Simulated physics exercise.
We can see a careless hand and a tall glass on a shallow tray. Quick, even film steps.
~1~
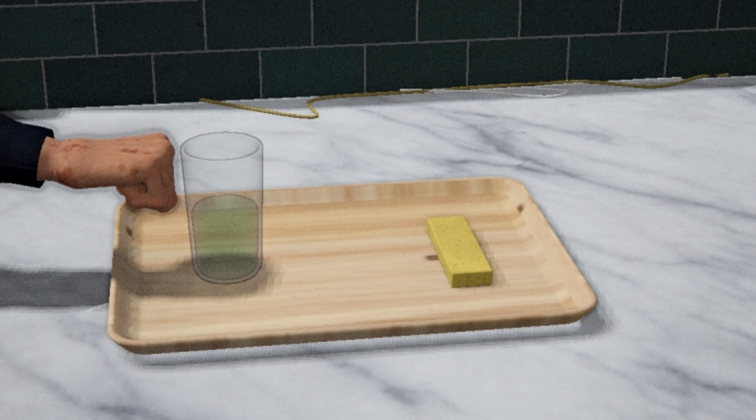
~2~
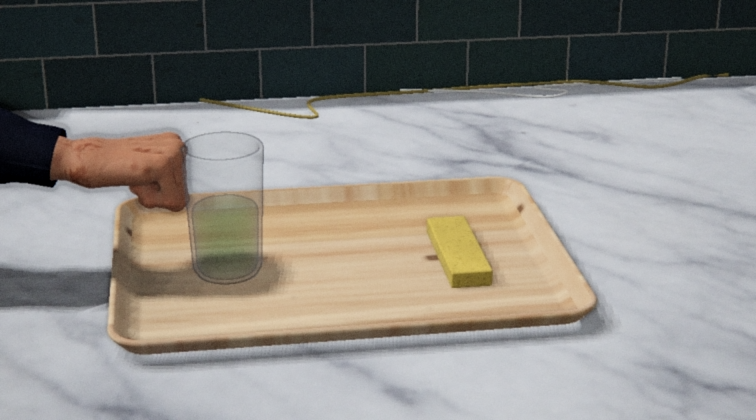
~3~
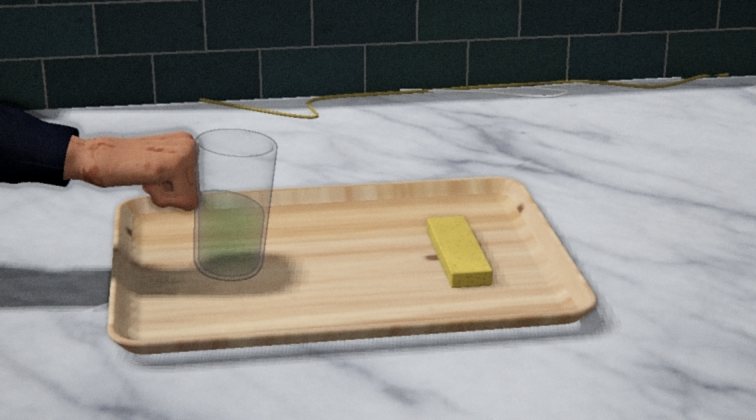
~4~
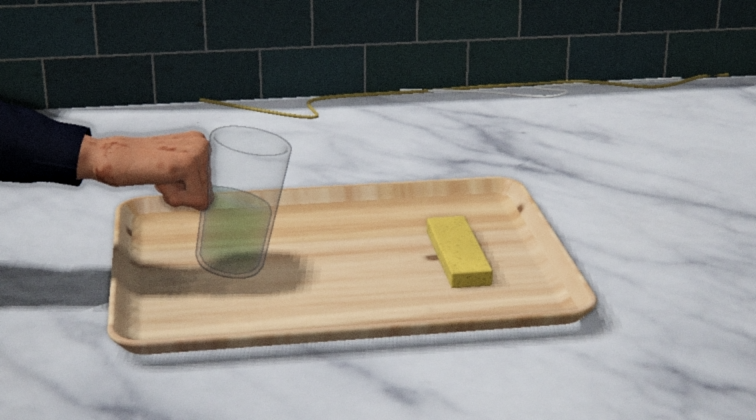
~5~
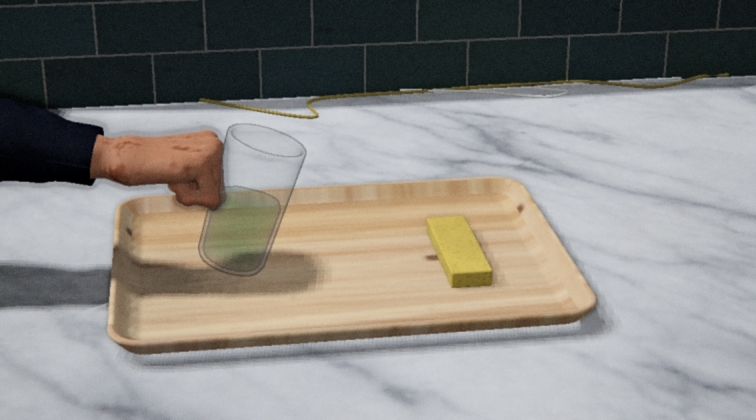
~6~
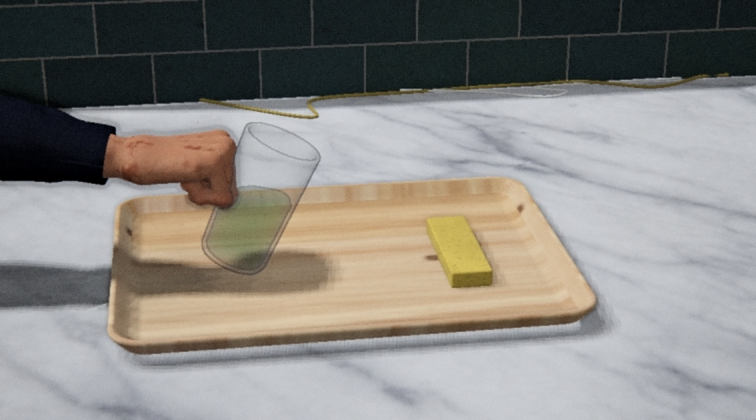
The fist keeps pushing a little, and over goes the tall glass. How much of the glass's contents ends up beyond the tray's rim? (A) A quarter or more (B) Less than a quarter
(B) Less than a quarter.
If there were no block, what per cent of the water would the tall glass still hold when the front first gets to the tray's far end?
50 in a hundred, roughly.
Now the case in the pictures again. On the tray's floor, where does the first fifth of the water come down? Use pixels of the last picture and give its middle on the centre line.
I'd mark it somewhere close to pixel (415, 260).
A moment on, the tall glass is falling and 100 per cent is in the glass, 0 on the tray and 0 above or beyond its rim.
Next, the tall glass lies on its side and 92 per cent is in the glass, 5 on the tray and 4 above or beyond its rim.
Then the tall glass lies on its side and 48 per cent is in the glass, 38 on the tray and 14 above or beyond its rim.
Later the tall glass lies on its side and 25 per cent is in the glass, 63 on the tray and 12 above or beyond its rim.
In the end 88 per cent is held by tray and glass, 12 is off the tray.
